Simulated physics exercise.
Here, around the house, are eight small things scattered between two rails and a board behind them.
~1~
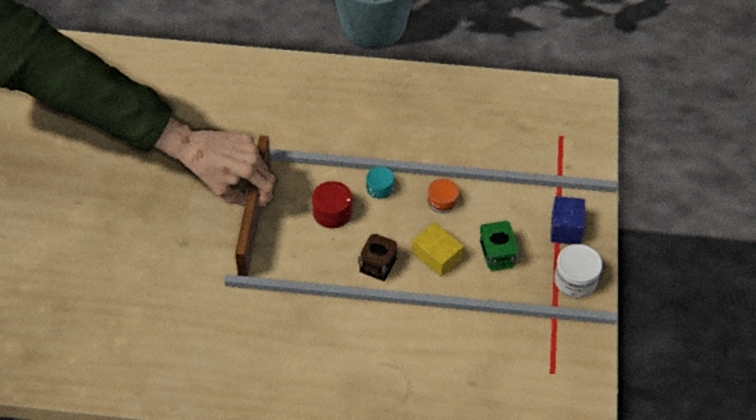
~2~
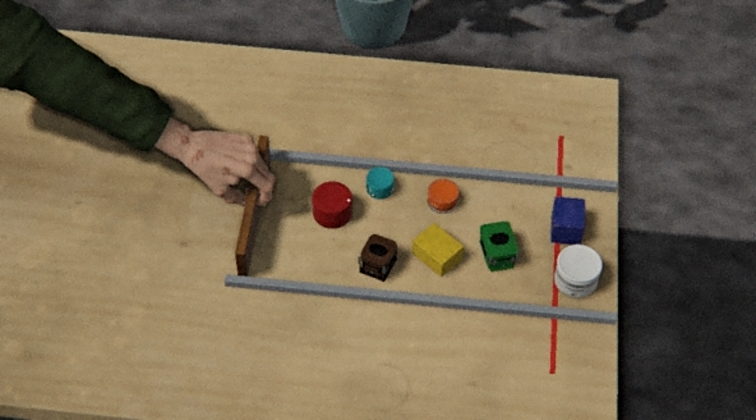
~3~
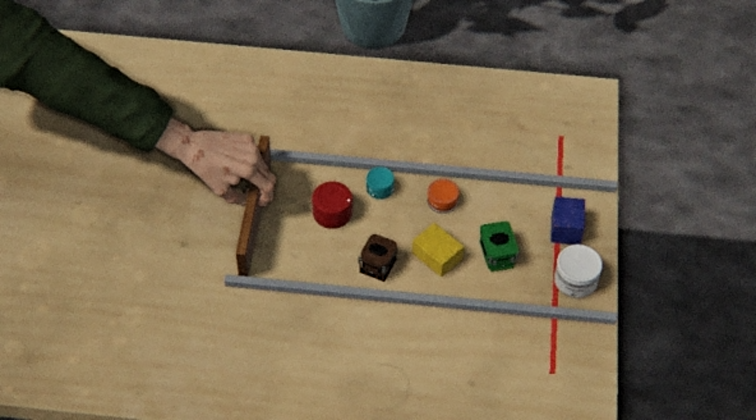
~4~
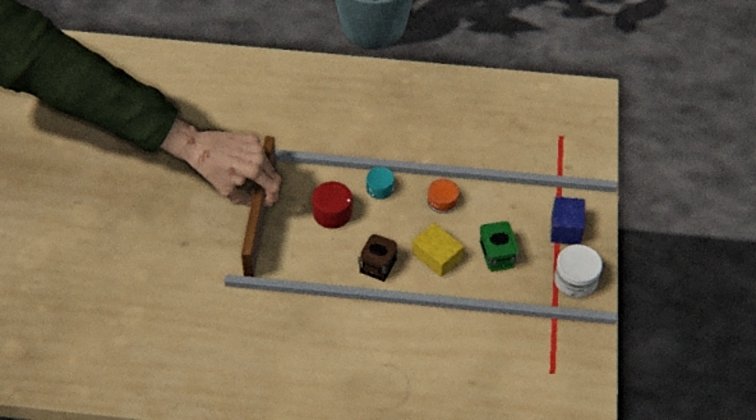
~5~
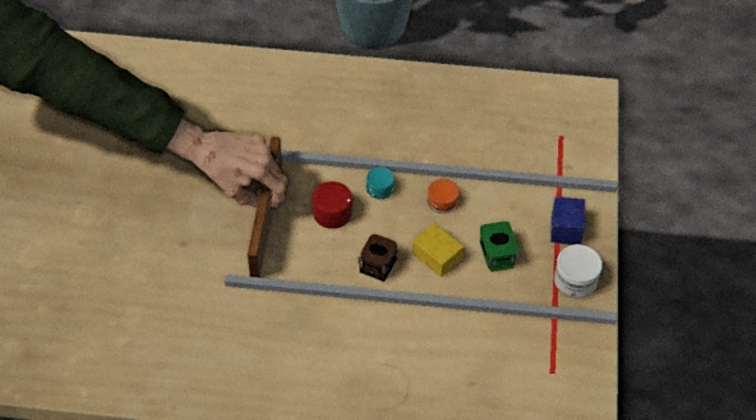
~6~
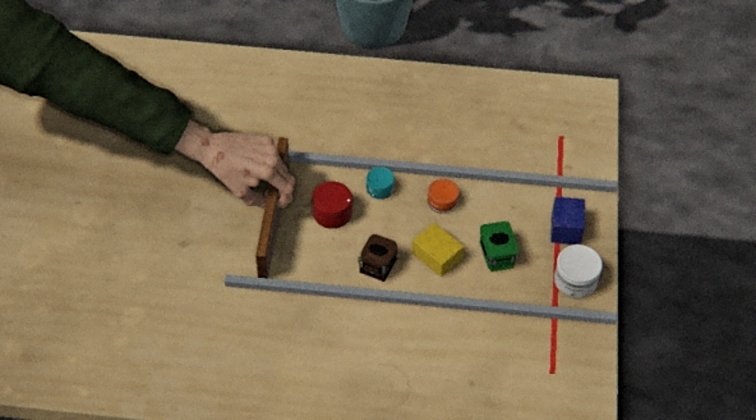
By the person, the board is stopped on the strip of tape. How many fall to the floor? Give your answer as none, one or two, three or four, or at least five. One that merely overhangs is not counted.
The count is one or two.
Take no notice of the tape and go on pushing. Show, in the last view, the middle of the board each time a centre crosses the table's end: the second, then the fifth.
Near (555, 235) first, near (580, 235) second.
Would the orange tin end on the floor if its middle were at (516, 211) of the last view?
Result: It stays aboard.
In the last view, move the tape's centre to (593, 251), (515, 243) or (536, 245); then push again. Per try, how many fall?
Taken one after another, the numbers are 5, 0 and 0.
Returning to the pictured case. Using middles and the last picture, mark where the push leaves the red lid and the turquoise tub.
Listed as asked: First (579, 225), and then (573, 194).
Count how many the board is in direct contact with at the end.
The number is 3.
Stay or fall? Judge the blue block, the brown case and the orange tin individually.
Here is how it goes: The blue block drops, while the brown case does not drop, and the orange tin does not drop.
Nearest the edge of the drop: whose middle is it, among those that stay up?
Green case.
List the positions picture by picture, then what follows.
The first picture shows white tub (578, 271); blue block (568, 220); green case (498, 246); board (254, 206); tape (557, 247).
The second picture shows blue block (568, 221); yellow block (438, 250).
The third picture shows green case (498, 246); board (254, 206).
The fourth picture shows white tub (578, 272); red lid (332, 205).
The fifth picture shows blue block (568, 221); turquoise tub (380, 183).
The sixth picture shows white tub (578, 272); blue block (568, 221); green case (498, 246); board (274, 207); tape (557, 247).
Early on, none off yet; white tub at rest near (578, 272); blue block at rest near (568, 221); green case at rest near (498, 246).
Finally, the number that fall off is one or two; lost, blue block.
